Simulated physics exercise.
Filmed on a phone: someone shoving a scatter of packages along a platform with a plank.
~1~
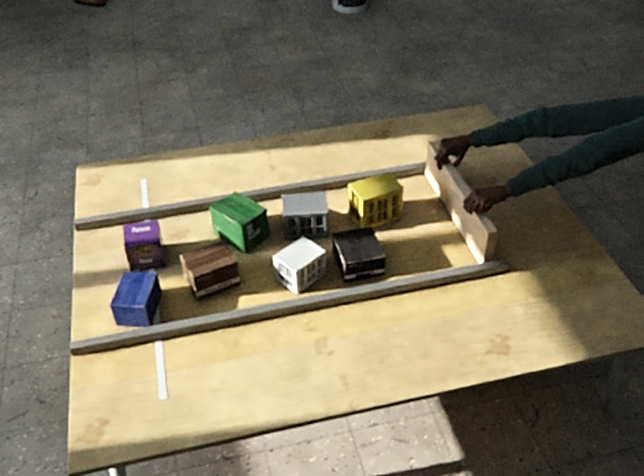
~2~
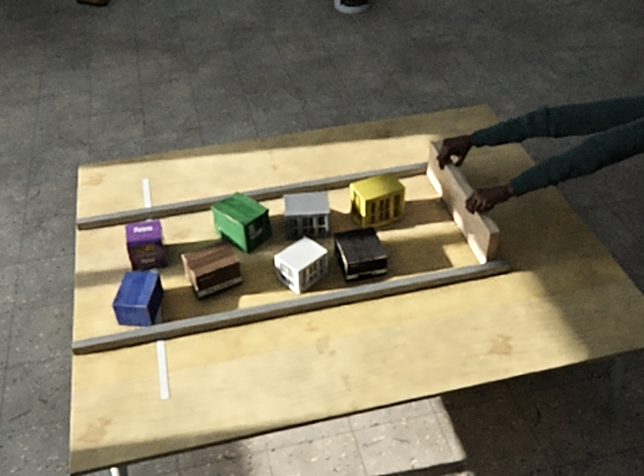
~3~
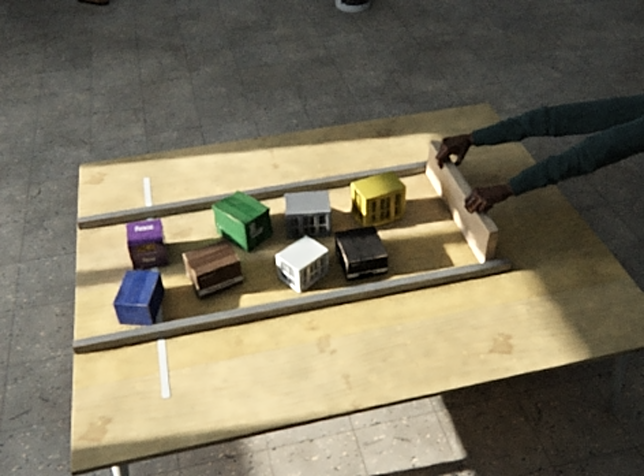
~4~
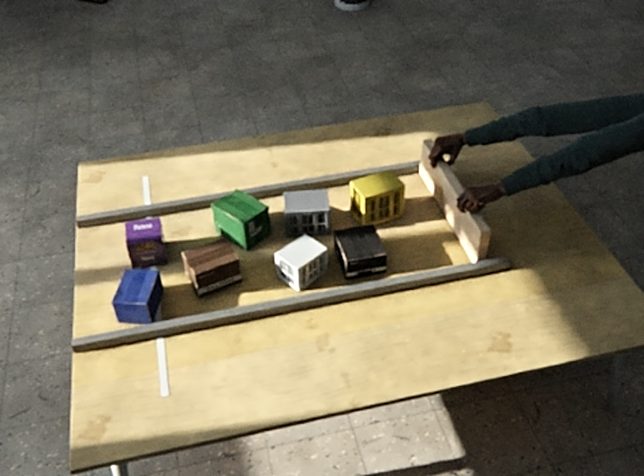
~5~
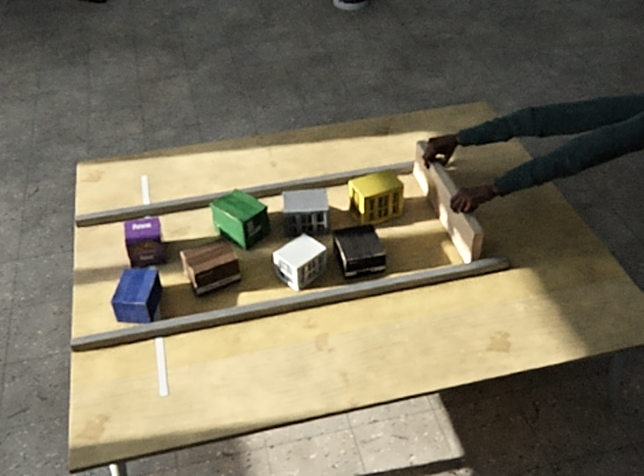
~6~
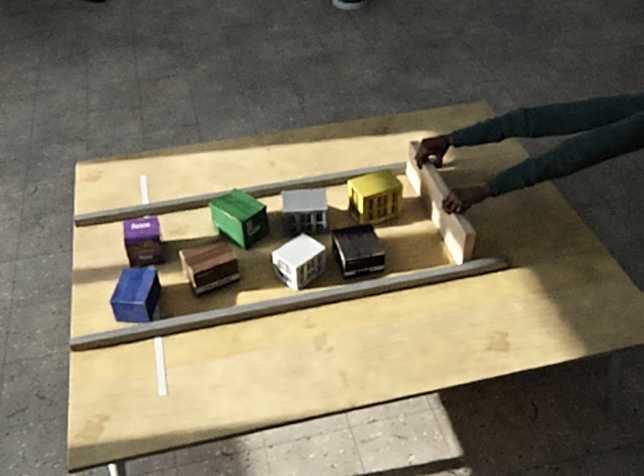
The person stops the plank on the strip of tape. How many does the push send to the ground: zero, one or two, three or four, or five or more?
As it turns out, the number that fall off is three or four.
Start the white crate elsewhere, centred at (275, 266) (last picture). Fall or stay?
The white crate is kept.
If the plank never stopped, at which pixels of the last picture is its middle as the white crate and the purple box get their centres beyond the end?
About (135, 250), and (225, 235) for the other.
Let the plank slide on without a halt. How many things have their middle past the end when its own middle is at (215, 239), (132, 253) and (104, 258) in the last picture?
In that order 1, 6 and 6.
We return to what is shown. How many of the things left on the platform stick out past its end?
It comes to 2.
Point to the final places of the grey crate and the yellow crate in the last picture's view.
First (75, 255), then (123, 238).
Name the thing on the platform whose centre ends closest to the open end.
Foremost is the grey crate.
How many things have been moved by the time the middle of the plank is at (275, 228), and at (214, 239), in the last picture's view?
At the one place 8, at the other 8.
Soon after, none off yet; blue box at rest near (136, 296); purple box at rest near (144, 242); brown parcel at rest near (210, 267).
After that, none off yet; blue box moving near (134, 296); purple box displaced a little near (130, 245); brown parcel displaced about its own width near (179, 270).
And then, none off yet; blue box displaced about its own width near (72, 313); purple box tilting well over near (49, 265); brown parcel displaced well along near (100, 280).
In the end, the number that fall off is three or four; gone, green parcel, brown parcel, purple box and blue box.
